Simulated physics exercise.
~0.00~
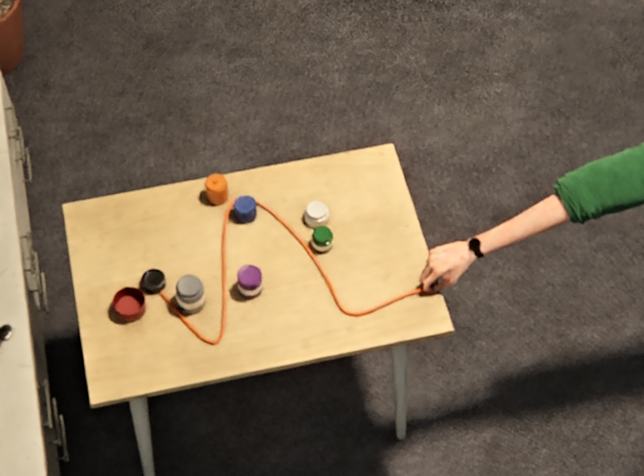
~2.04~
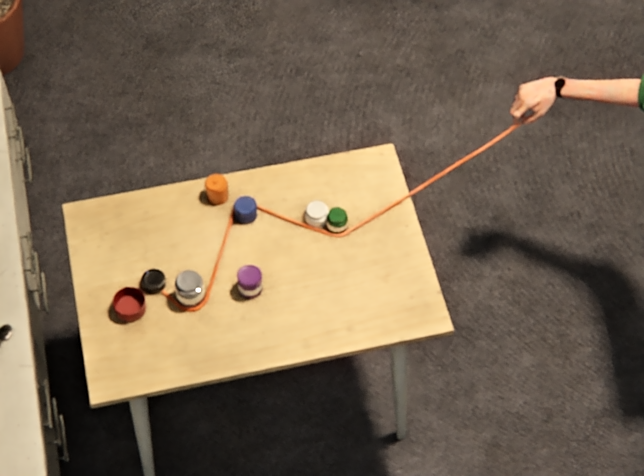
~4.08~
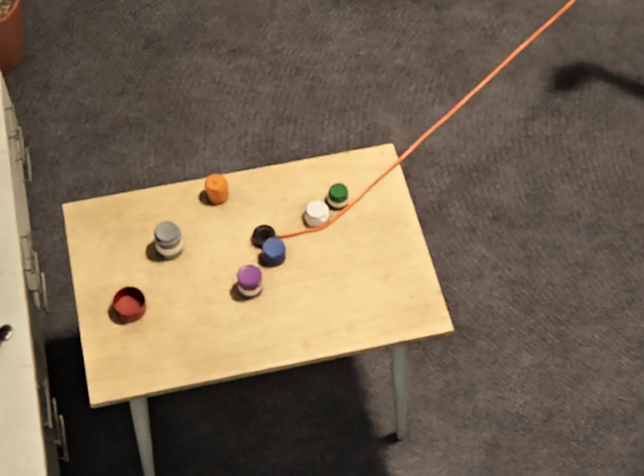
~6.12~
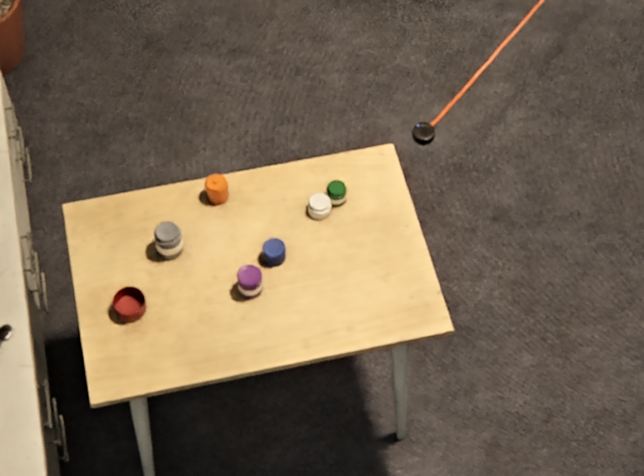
On a small wooden table, a hand pulled an orange cord that wound among several round containers, dragging the green, grey and blue ones and nudging the white one, until the black disc on its end slid across and came off the tabletop.
